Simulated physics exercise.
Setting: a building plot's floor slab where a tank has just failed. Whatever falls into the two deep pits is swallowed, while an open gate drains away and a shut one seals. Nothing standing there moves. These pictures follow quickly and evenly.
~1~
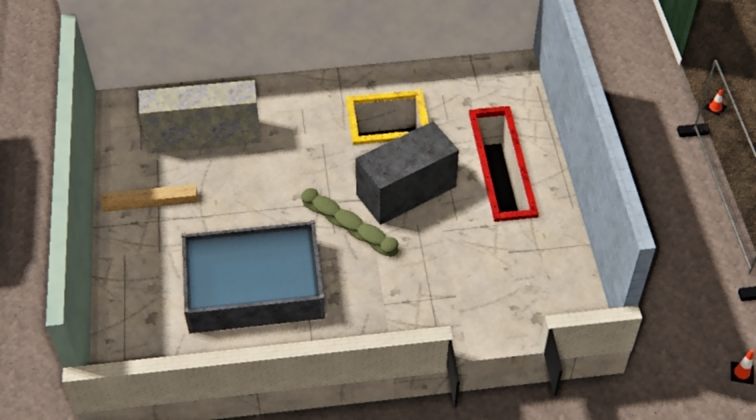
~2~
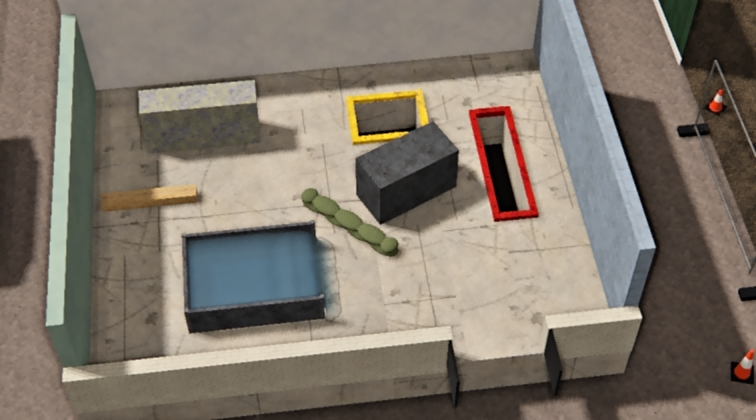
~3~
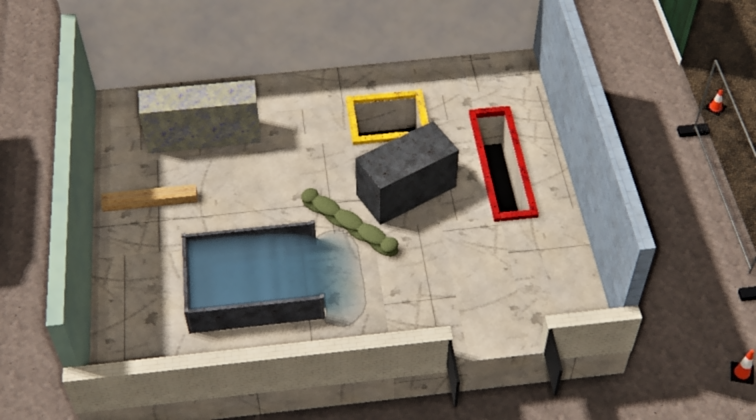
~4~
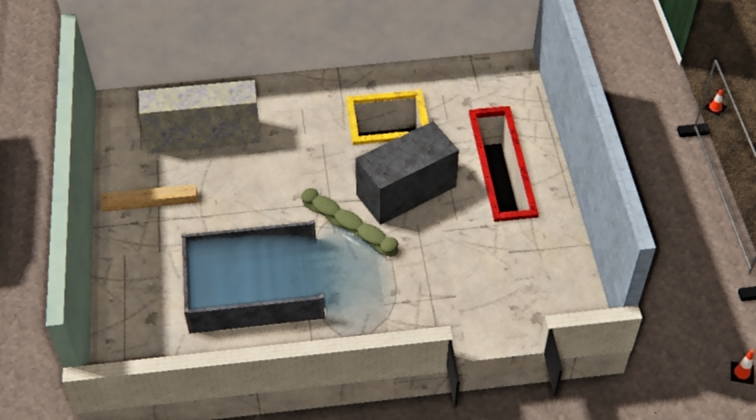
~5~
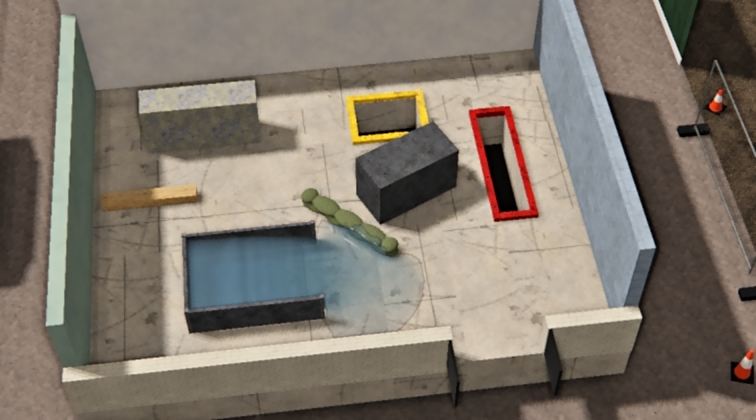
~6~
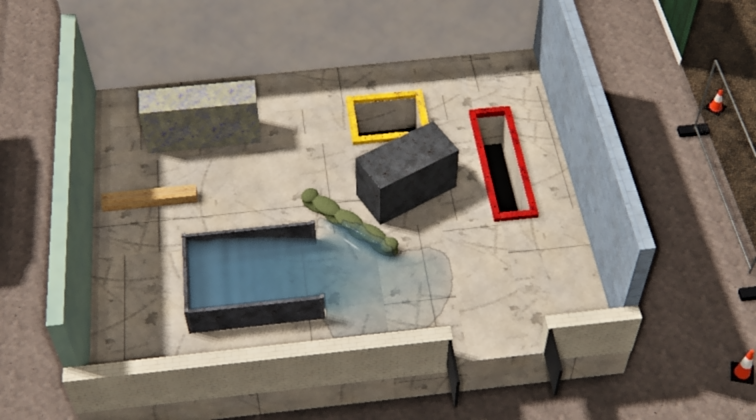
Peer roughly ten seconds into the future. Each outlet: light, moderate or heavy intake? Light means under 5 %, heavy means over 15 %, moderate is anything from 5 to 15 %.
Intake - gate: Heavy, red pit: Light, yellow pit: Light.
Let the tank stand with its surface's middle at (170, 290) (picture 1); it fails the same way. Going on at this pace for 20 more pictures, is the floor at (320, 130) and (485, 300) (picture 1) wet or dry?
In the order given, untouched and swamped.
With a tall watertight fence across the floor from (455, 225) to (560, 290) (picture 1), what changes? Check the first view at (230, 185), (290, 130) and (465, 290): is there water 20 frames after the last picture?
Okay, the first comes out soaked, the next left untouched, and the last soaked.
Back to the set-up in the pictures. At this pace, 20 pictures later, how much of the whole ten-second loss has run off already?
Share gone: About 45 %.
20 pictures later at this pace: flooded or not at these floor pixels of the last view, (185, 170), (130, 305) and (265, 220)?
Points in order - 1: Inundated; 2: Unwetted; 3: Inundated.
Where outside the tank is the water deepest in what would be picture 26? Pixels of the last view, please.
I'd mark about pixel (606, 332).
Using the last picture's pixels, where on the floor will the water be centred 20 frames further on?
I'd point to (396, 281).
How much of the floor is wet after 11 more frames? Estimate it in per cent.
Near 30 in a hundred.
A moment on, water covers 20 % of the floor; the gate 0 %, the red pit 0 %, the yellow pit 0 %.
Next, water covers 30 % of the floor; the gate 2 %, the red pit 0 %, the yellow pit 0 %.
Then, water covers 35 % of the floor; the gate 10 %, the red pit 0 %, the yellow pit 0 %.
Later, water covers 45 % of the floor; the gate 16 %, the red pit 1 %, the yellow pit 0 %.
In the end, water covers 70 % of the floor; the gate 22 %, the red pit 1 %, the yellow pit 0 %.
